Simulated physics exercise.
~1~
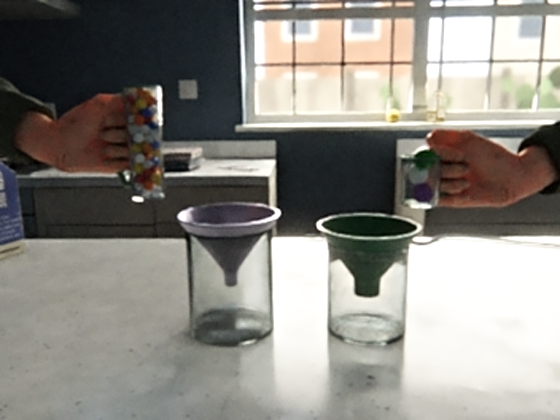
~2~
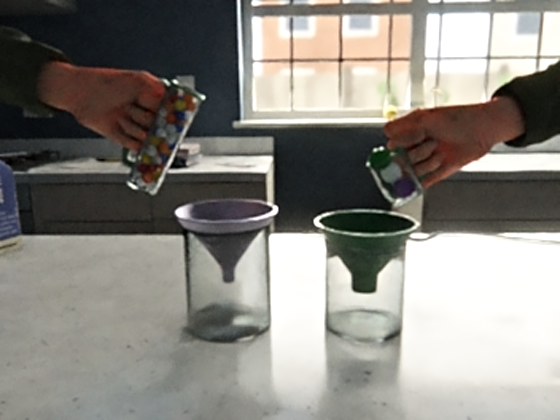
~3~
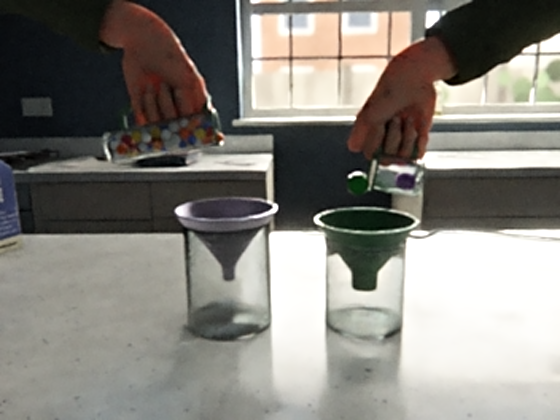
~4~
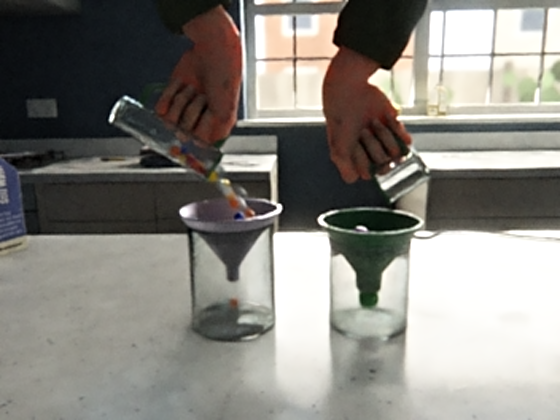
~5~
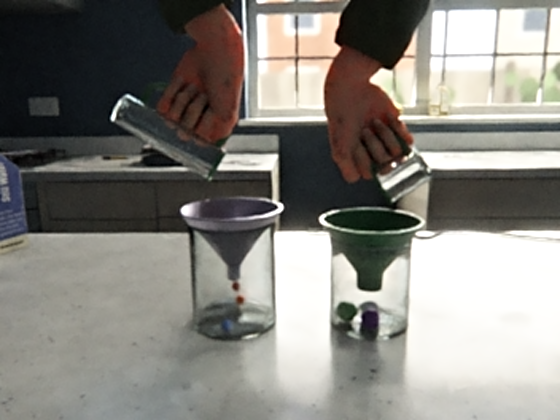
On a pale countertop in a kitchen, in front of a bright paned window, two hands hold clear cups above a purple funnel and a green funnel, each set in a glass jar. The left cup is packed with multicoloured balls, and the right holds a few green and purple ones. Both hands move inward and tip the cups onto their sides, then further over until the balls spill into the funnels. At the end both cups are empty, with most of the left load stuck in its funnel and only a little below, while the right balls all rest in their jar.
